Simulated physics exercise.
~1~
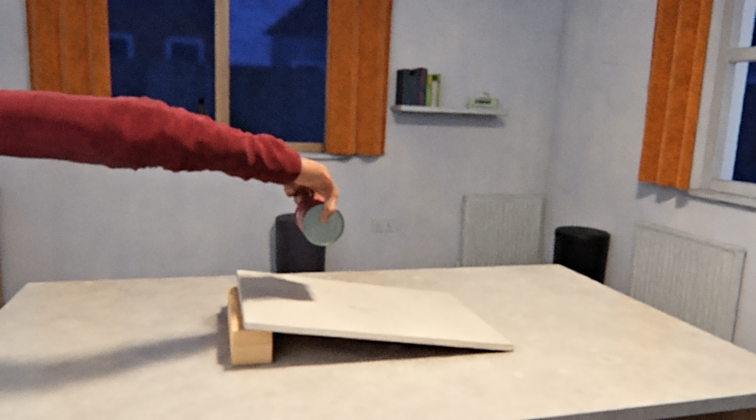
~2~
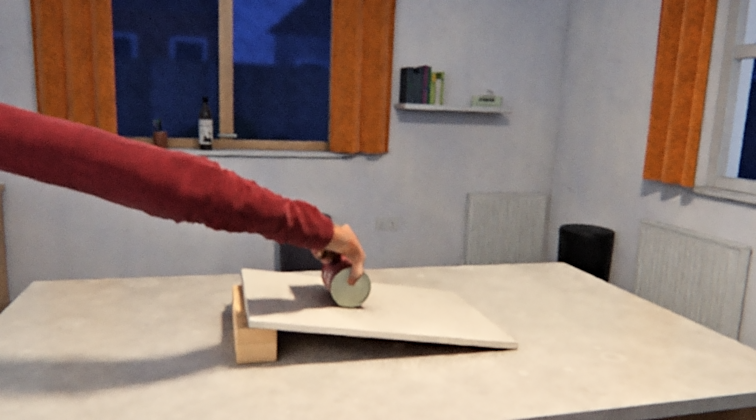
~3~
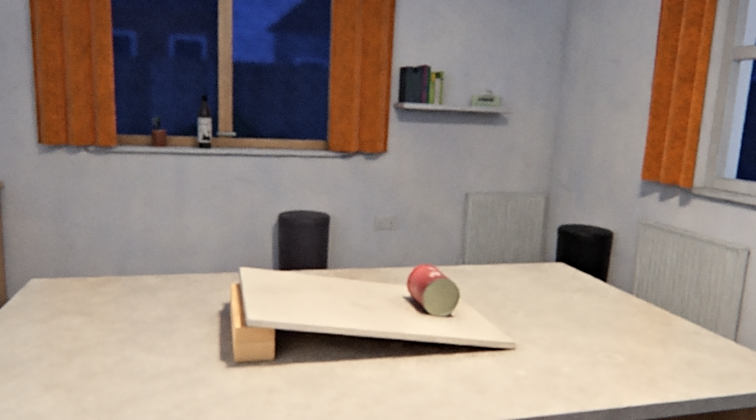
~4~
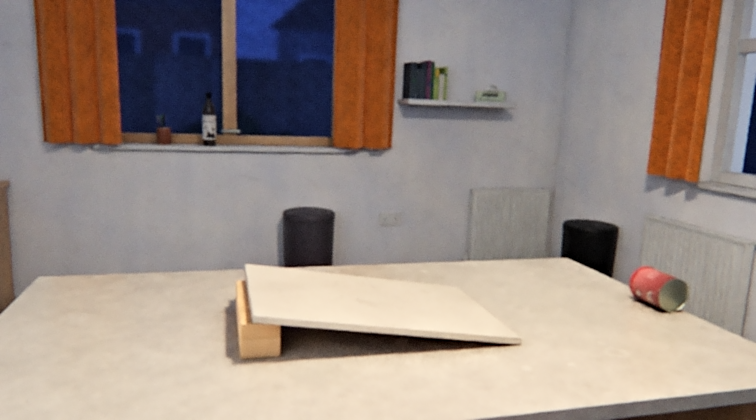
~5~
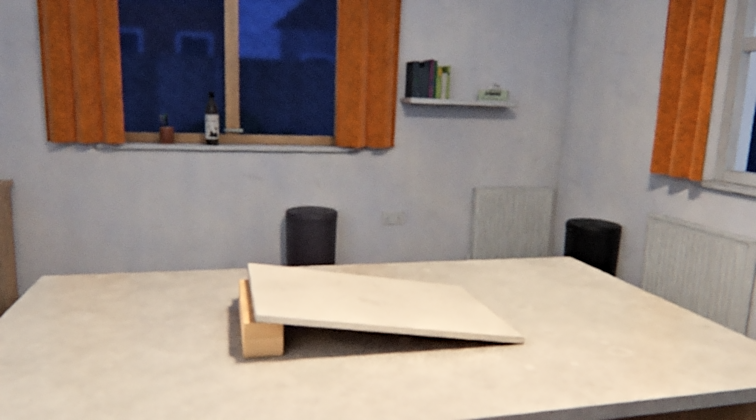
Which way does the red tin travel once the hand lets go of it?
It rolls to the right, down the sloping board and on across the table.
